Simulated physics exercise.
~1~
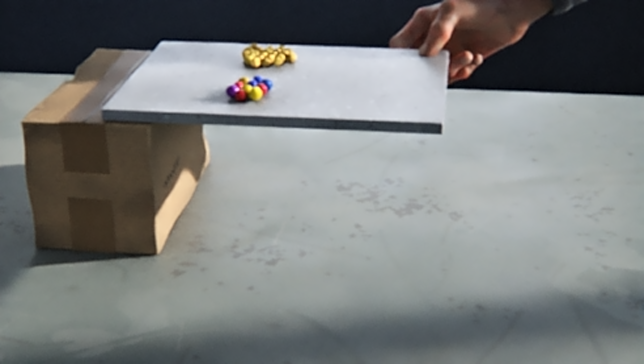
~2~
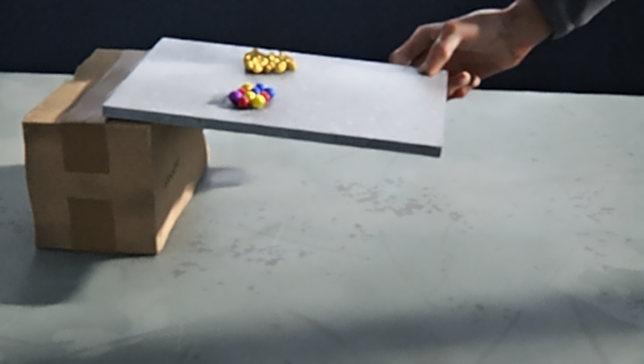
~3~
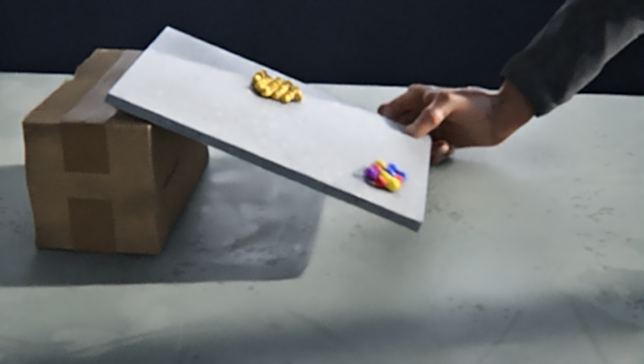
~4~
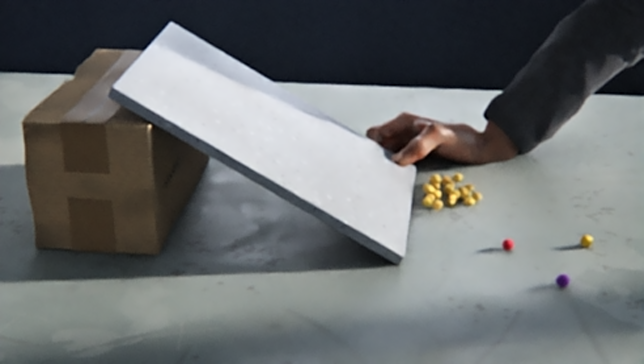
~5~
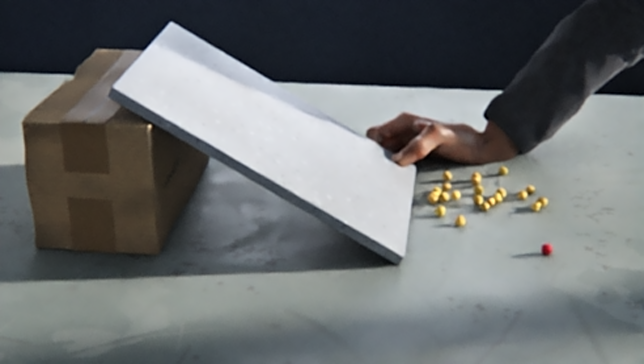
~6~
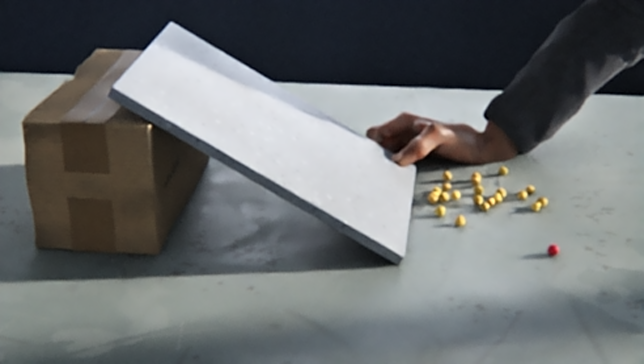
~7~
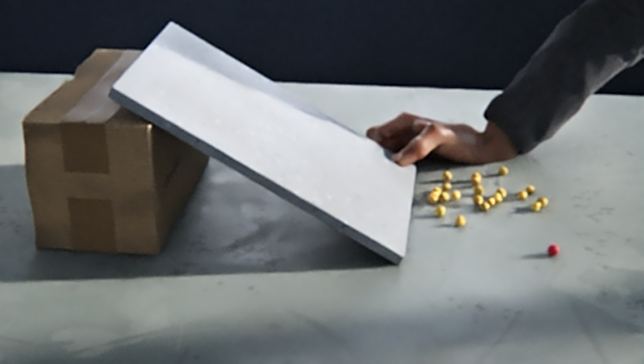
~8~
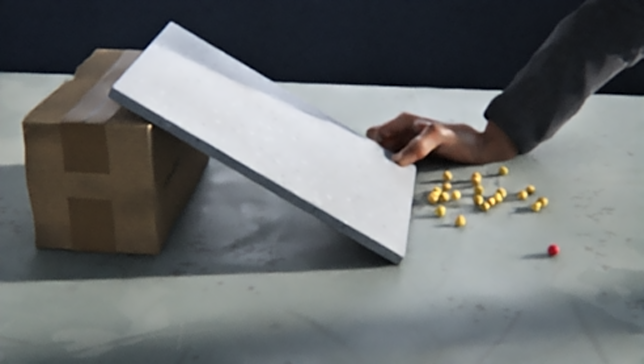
A hand lowers a board's end, and colourful beads roll farther right than the gold ones.
